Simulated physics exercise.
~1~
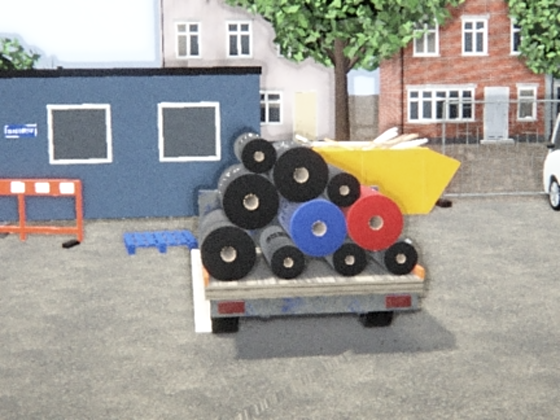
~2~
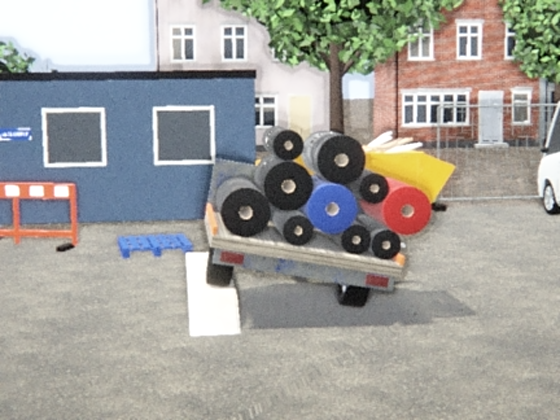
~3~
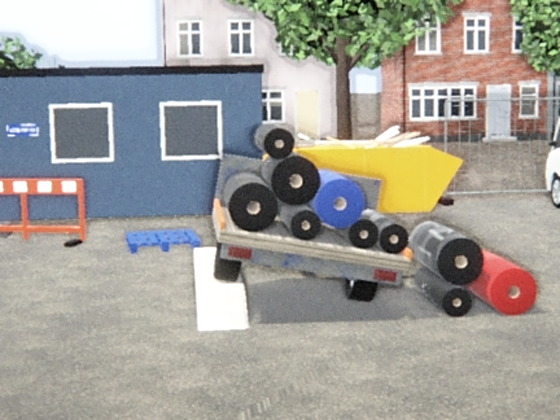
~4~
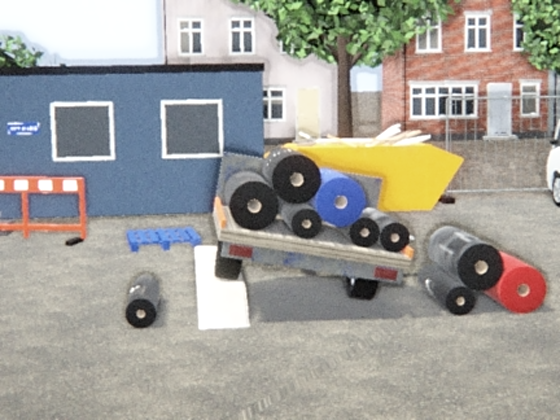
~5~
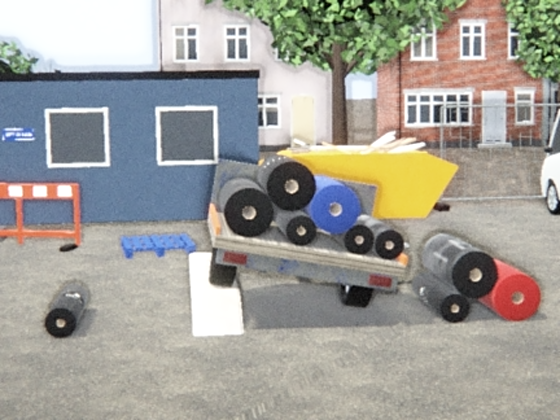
A loaded trailer tilts, dropping the red roll and three black ones, while blue stays aboard.
